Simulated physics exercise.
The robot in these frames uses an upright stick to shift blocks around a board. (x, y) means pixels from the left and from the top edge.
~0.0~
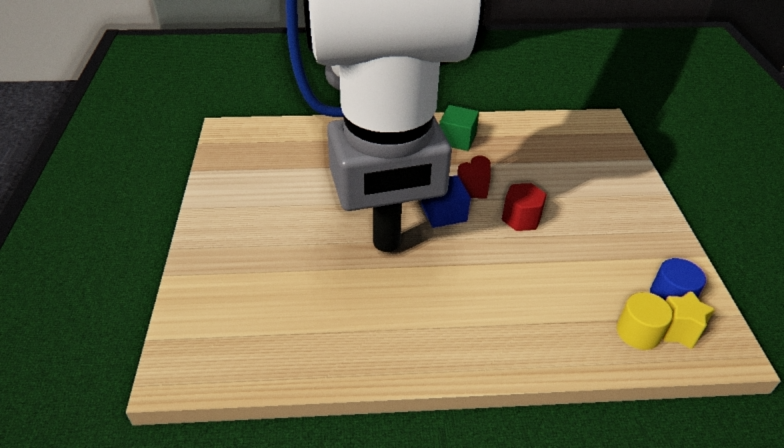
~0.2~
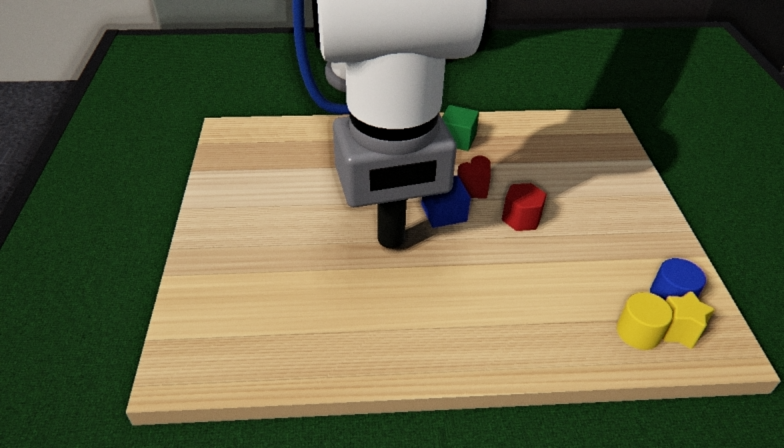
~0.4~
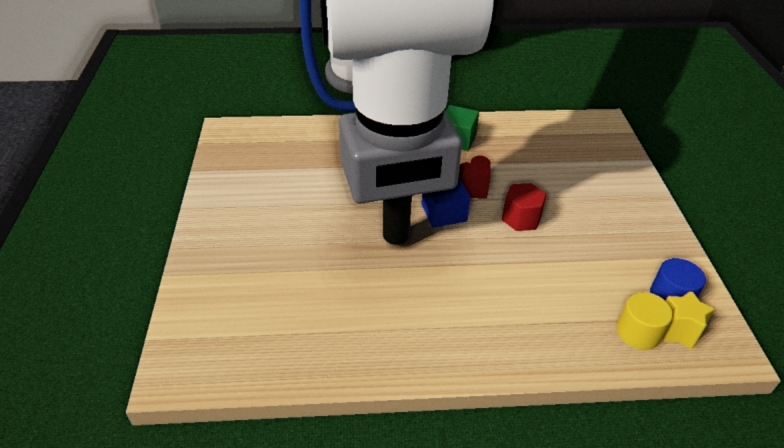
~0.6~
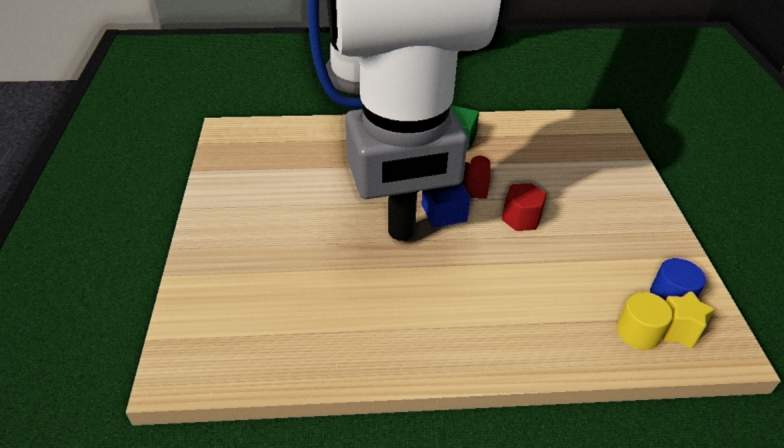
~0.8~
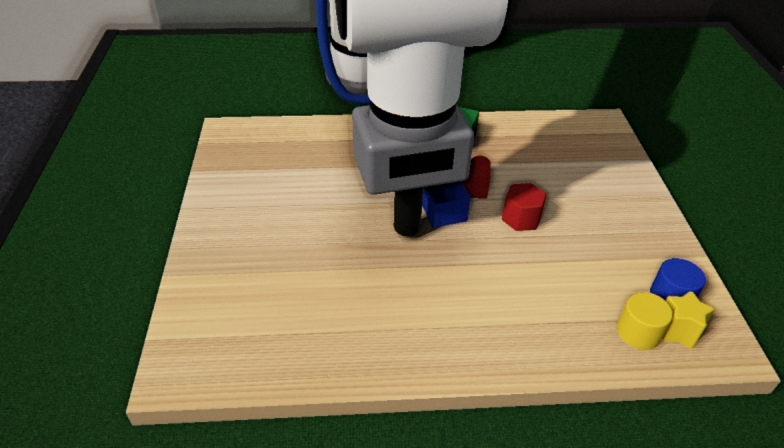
On a wooden board edged by green cloth, a robot arm holds a black upright stick just left of a blue block, with red, green, yellow and other blue blocks nearby. The arm slides the stick slowly right and slightly away, closing the small gap beside the blue block, while the blocks barely change.
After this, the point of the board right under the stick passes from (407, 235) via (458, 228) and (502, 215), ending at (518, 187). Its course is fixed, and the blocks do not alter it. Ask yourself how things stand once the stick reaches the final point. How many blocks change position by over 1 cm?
Count: Three or more.
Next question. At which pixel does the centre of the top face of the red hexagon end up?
Top centre: (550, 188).
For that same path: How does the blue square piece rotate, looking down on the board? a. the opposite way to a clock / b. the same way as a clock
Letter a.
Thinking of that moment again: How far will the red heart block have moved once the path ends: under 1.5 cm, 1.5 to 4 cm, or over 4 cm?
From 1.5 to 4 cm.
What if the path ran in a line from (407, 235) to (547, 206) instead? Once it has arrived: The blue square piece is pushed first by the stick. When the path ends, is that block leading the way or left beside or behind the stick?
It ends up beside or behind the stick.
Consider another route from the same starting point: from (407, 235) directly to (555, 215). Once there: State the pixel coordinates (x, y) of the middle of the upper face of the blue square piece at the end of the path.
In the picture, that point is around (469, 180).
On the path given first. One third of the way, stick (459, 222); blue square piece (460, 182), turned 50° anticlockwise.
Two thirds of the way, stick (504, 208); blue square piece (472, 178), turned 100° anticlockwise; red heart block (474, 155); red hexagon (541, 191), turned 15° clockwise.
At the end, stick (519, 180); blue square piece (472, 178), turned 100° anticlockwise; red heart block (474, 155); red hexagon (550, 188), turned 55° clockwise.
